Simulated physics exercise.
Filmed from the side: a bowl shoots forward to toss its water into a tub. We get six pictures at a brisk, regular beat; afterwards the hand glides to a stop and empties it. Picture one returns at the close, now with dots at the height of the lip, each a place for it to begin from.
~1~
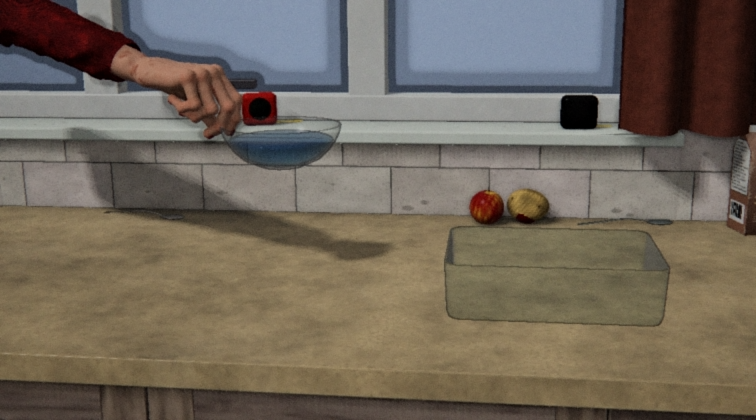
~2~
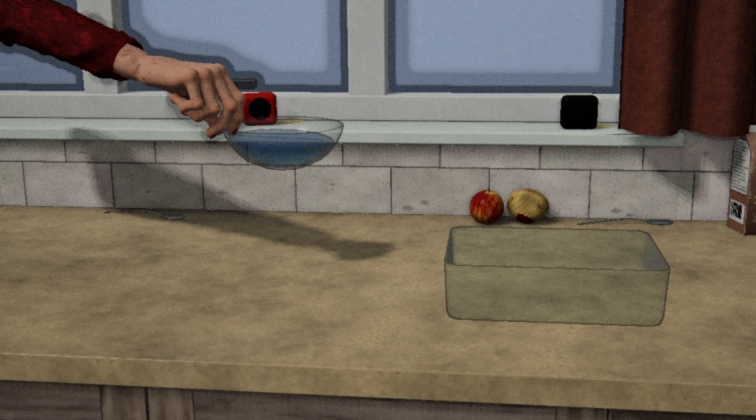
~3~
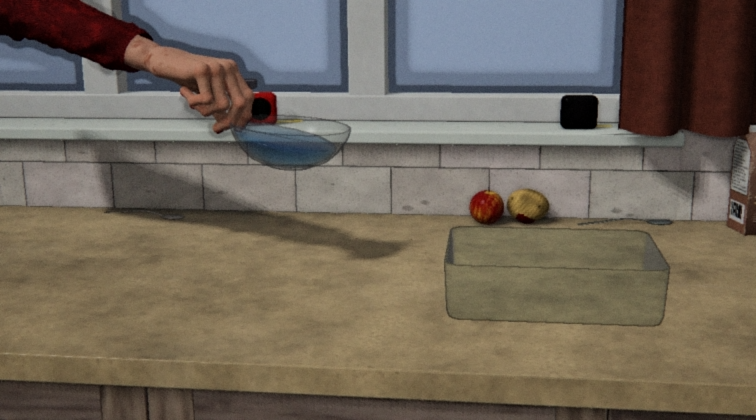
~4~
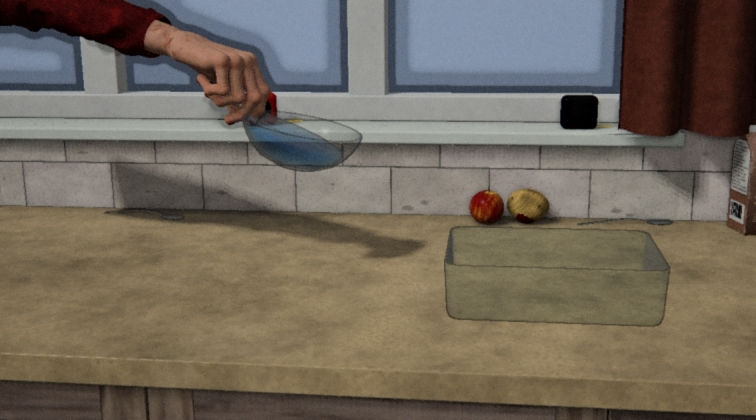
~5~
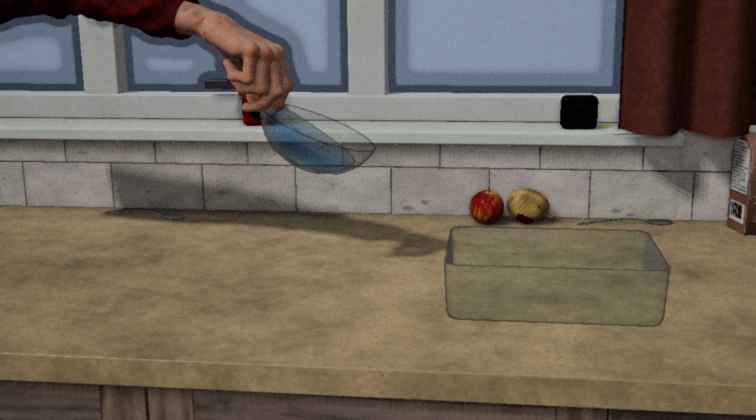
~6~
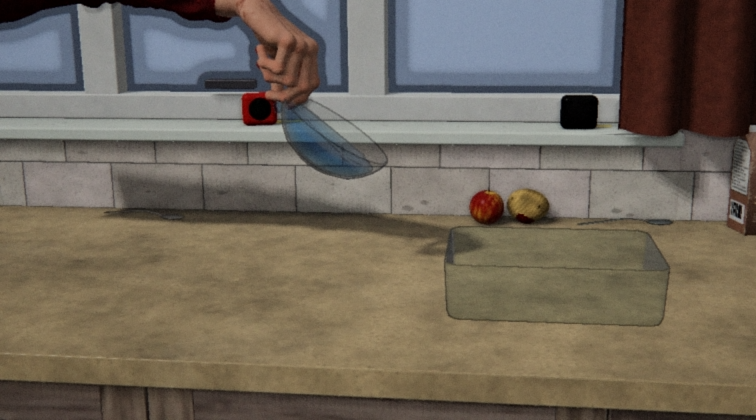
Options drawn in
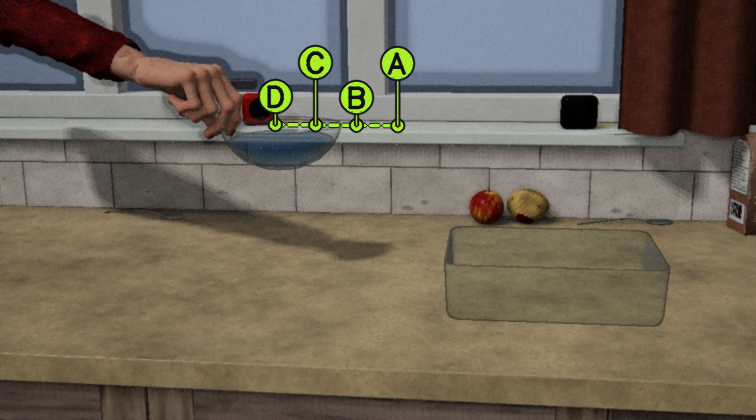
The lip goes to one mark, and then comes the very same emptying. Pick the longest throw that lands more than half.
I would pick dot C.
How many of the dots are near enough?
Three.
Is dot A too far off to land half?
No.
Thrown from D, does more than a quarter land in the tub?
No.
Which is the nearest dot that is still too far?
That is dot D.
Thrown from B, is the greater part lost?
No, that is safe.
On the marked copy, A at (397, 125); B at (356, 125); C at (315, 124); D at (275, 124).
For dot A, about 66 % lands in the tub, 4 % falls short and 30 % goes beside or beyond.
For dot B, about 78 % lands in the tub, 4 % falls short and 18 % goes beside or beyond.
For dot C, about 77 % lands in the tub, 12 % falls short and 11 % goes beside or beyond.
For dot D, about 8 % lands in the tub, 86 % falls short and 6 % goes beside or beyond.
